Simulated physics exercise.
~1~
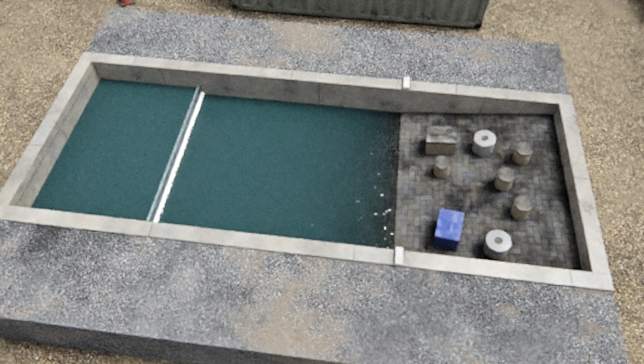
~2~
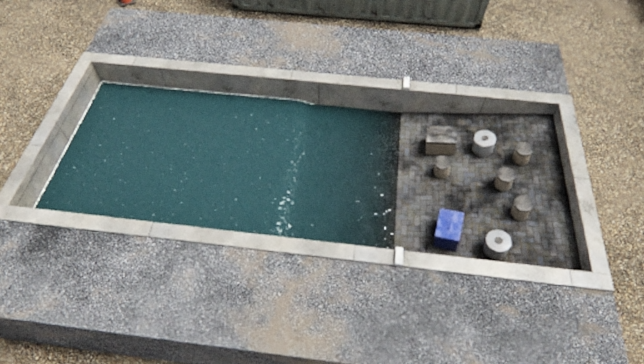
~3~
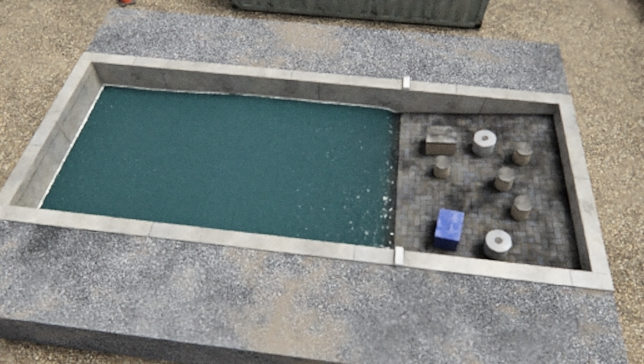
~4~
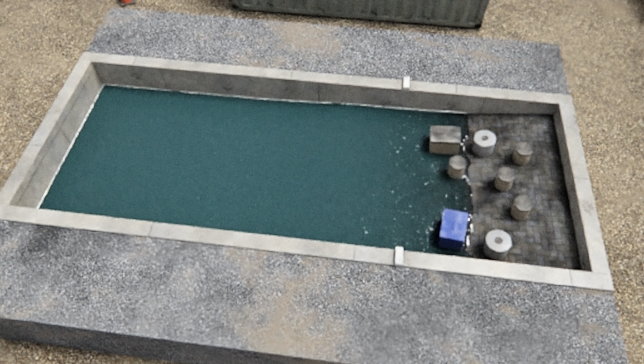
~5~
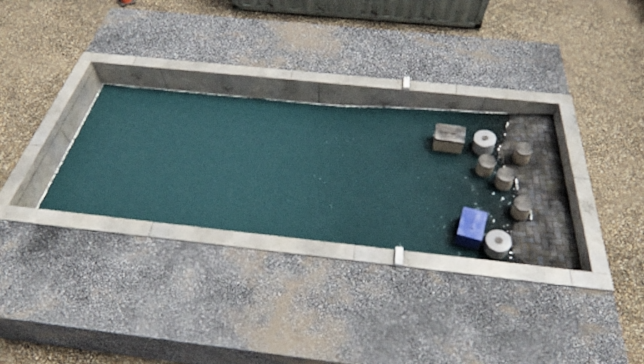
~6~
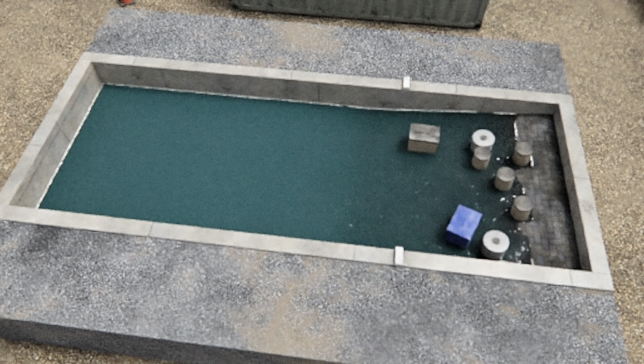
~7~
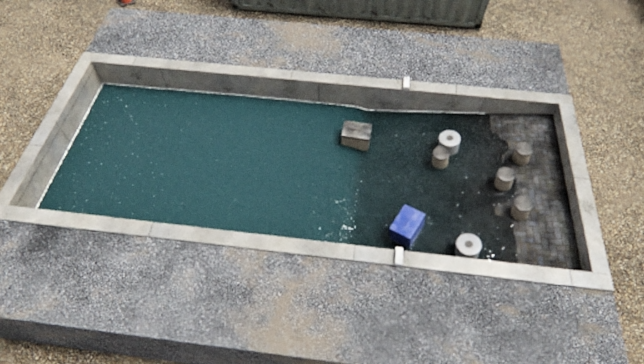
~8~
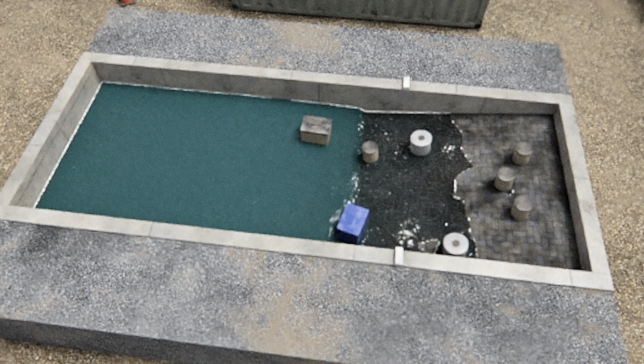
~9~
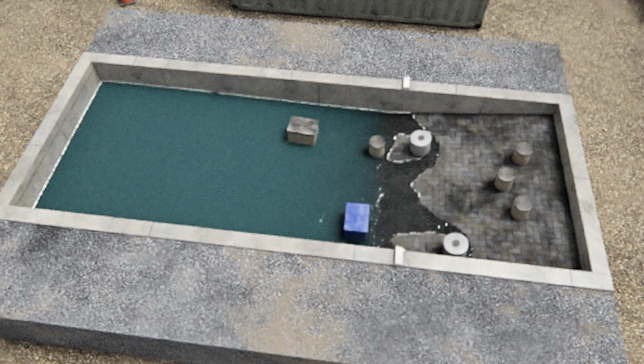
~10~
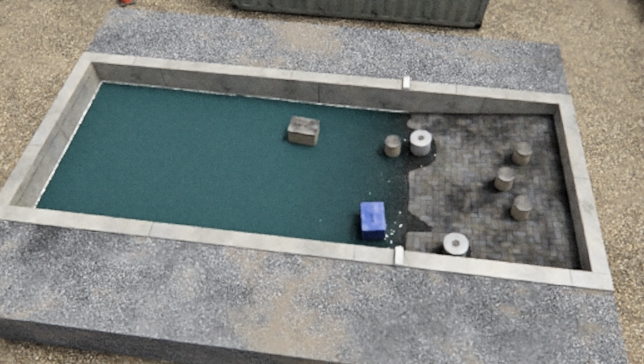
Dark green water fills the left part of a walled concrete basin seen from above at an angle, with a strip of it held behind a thin barrier at the far left. On the bare paved slope at right stand a brown box, a blue box, two pale round blocks and several small grey cylinders. The barrier vanishes and the water surges right, reaching the boxes and nudging some rightward. It then drains back, carrying both boxes, one cylinder and the pale blocks left. Finally the water creeps right again, and the blue box drifts slightly back, ending in the water left of the white edge marks.
